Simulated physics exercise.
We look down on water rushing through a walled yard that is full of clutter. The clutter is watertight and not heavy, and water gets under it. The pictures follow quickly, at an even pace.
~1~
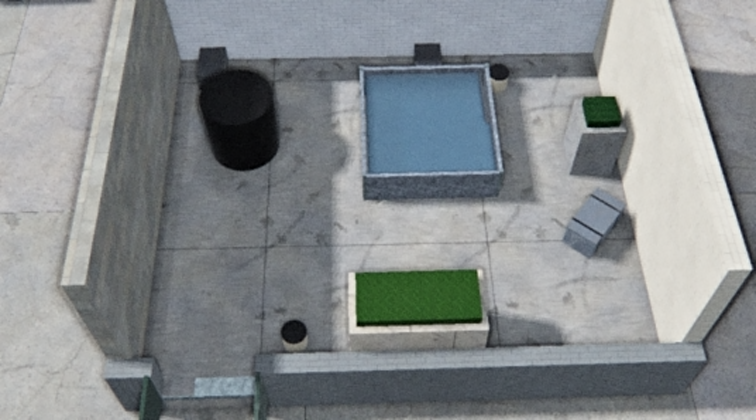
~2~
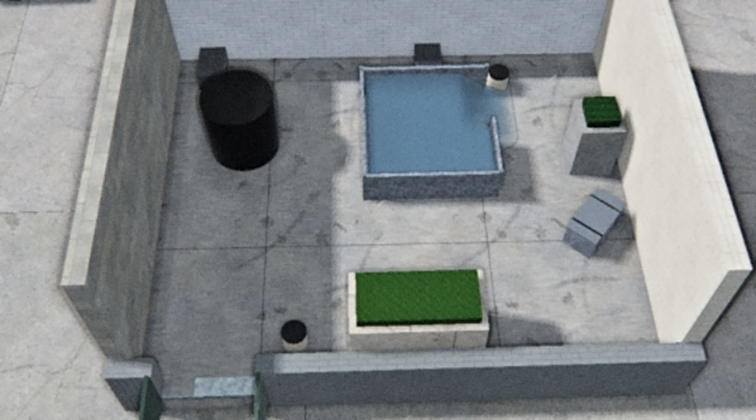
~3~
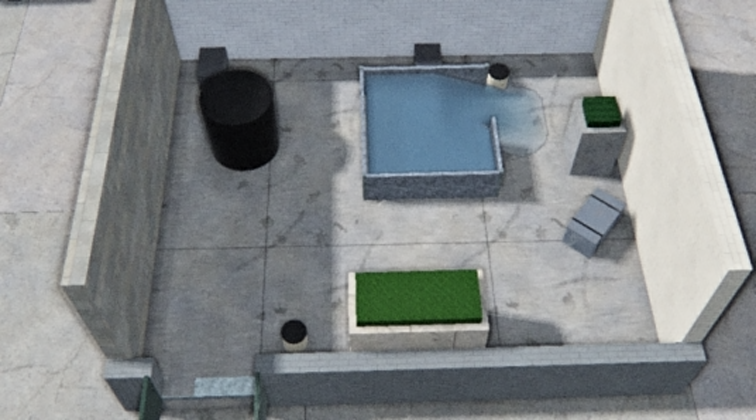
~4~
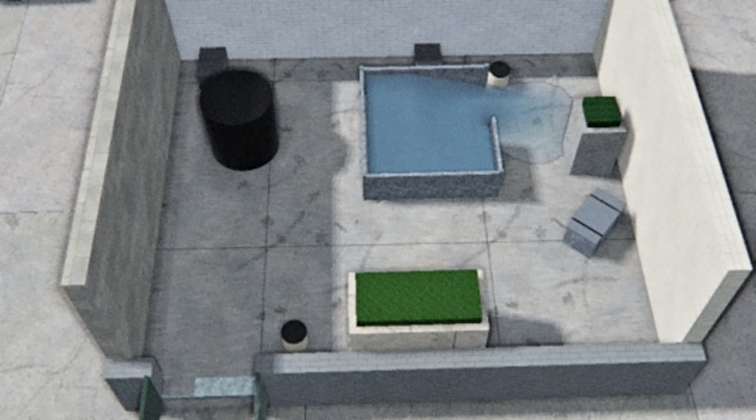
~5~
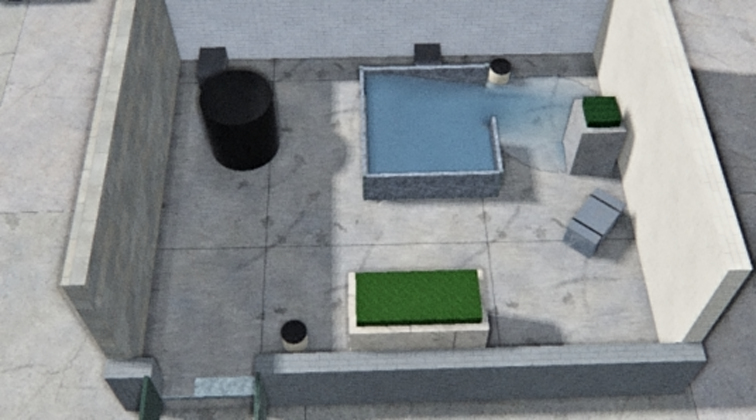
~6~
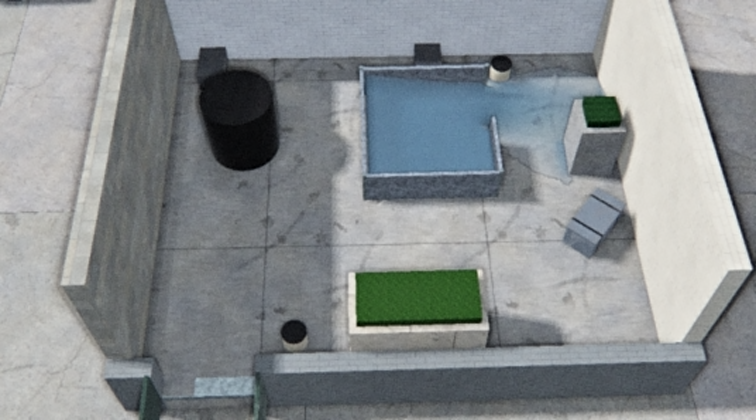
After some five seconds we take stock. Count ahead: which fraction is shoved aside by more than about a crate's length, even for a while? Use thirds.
Share: One to two thirds.
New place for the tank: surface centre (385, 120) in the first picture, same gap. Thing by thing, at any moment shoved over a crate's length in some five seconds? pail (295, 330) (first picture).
Verdict: No.
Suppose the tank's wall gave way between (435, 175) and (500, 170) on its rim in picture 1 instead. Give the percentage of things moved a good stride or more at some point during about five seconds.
Near 20 in a hundred.
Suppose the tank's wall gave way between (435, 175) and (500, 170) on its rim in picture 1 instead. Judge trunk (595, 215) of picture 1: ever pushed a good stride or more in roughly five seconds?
Answer: Moved that far.
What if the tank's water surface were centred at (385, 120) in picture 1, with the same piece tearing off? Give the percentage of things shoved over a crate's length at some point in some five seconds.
Close to 60 %.
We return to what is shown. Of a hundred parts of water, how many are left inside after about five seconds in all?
Roughly 100 per cent.
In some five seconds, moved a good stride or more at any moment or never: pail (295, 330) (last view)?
For that one: Short of that.
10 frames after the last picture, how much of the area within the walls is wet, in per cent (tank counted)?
About 30 per cent.
A moment on, 0 of 5 are well off their spots; 0 afloat.
Next, 0 of 5 are well off their spots; 0 afloat.
Later, 2 of 5 are well off their spots; 0 afloat.
In the end, 3 of 5 are well off their spots, and 3 have been at some point; 1 afloat.
